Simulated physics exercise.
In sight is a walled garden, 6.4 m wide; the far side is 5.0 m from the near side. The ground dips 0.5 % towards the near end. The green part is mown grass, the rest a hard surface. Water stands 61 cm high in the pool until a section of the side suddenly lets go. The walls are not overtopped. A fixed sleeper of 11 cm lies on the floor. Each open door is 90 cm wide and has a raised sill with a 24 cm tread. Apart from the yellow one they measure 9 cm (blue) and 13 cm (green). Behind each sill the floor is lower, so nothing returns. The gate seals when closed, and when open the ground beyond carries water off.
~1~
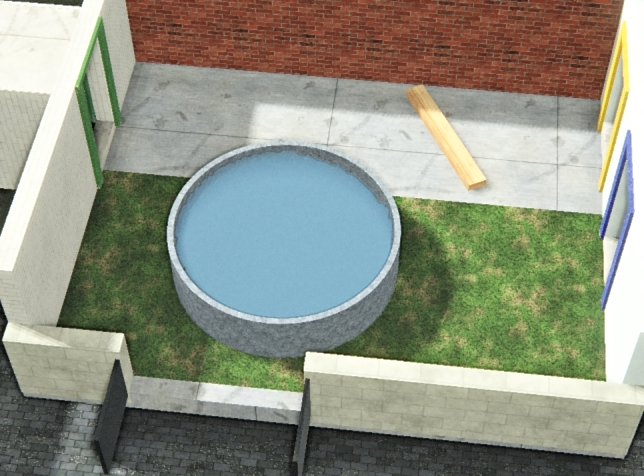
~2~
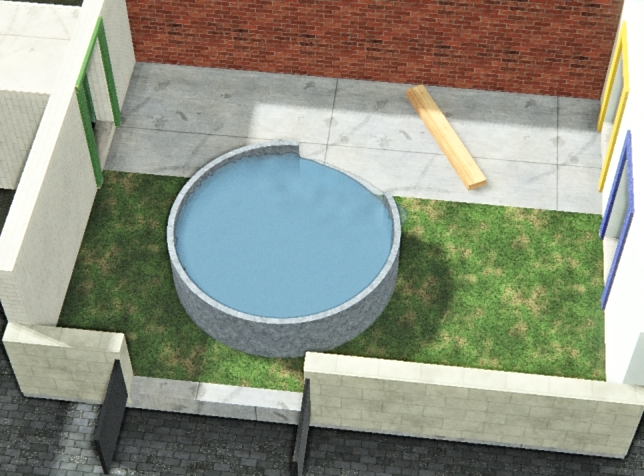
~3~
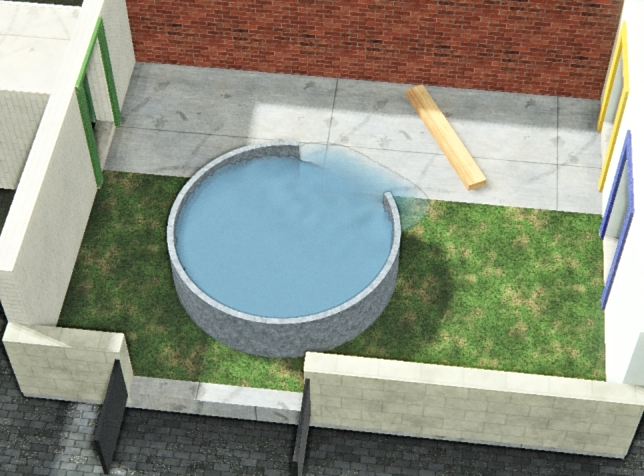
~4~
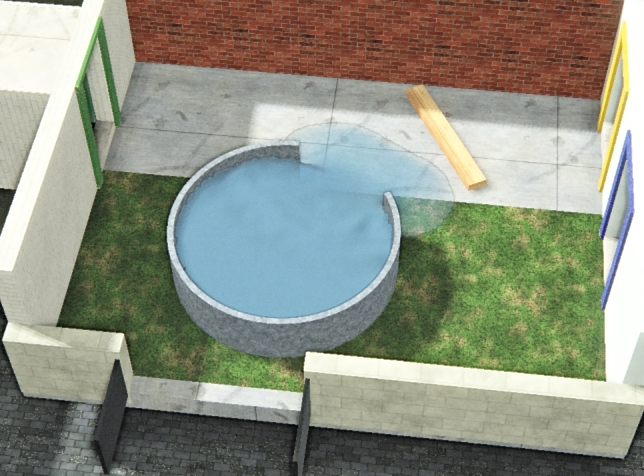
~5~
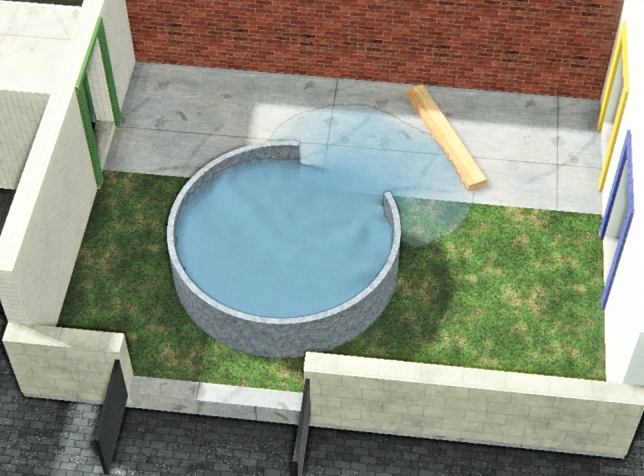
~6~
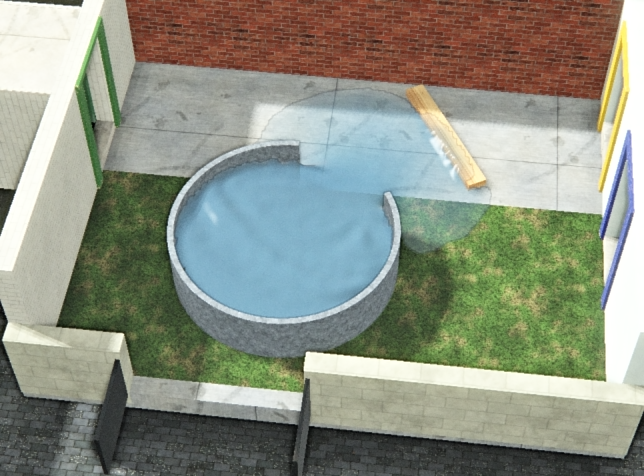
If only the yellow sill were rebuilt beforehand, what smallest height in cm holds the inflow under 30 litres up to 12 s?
At least 18 cm or so.
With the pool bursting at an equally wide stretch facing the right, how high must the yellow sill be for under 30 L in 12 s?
About 12.5 cm.
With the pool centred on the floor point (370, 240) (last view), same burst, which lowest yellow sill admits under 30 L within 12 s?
Then roughly 23 cm.
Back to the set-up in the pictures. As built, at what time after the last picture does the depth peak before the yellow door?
Near 2.0 s.
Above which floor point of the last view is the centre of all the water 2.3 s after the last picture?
Around (354, 199).
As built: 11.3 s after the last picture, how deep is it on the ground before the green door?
Some 8.0 cm.
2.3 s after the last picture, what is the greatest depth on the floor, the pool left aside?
About 36 cm.
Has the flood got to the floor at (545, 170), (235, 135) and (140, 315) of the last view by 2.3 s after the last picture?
In turn: Under water, under water, not reached.
Then, 0.7 s after the last picture water covers 30 % of the floor, deepest (40 cm) near (407, 90); it has not reached the yellow door.
Then, 2.3 s after the last picture water covers 55 % of the floor, deepest (36 cm) near (594, 106); 26 cm at the yellow door, 6 litres in over its 21 cm sill.
Then, 11.3 s after the last picture water covers 95 % of the floor, deepest (12 cm) near (46, 365); 8 cm at the yellow door, 15 litres in over its 21 cm sill.
At the yellow door as built, the water peaked near 28 cm, 2.1 s after the last picture.
Run again over the same 12 s with other heights there, 43 litres in over 16 cm, 13 litres over 21.5 cm. The limit of 30 litres is kept from about 18 cm up.
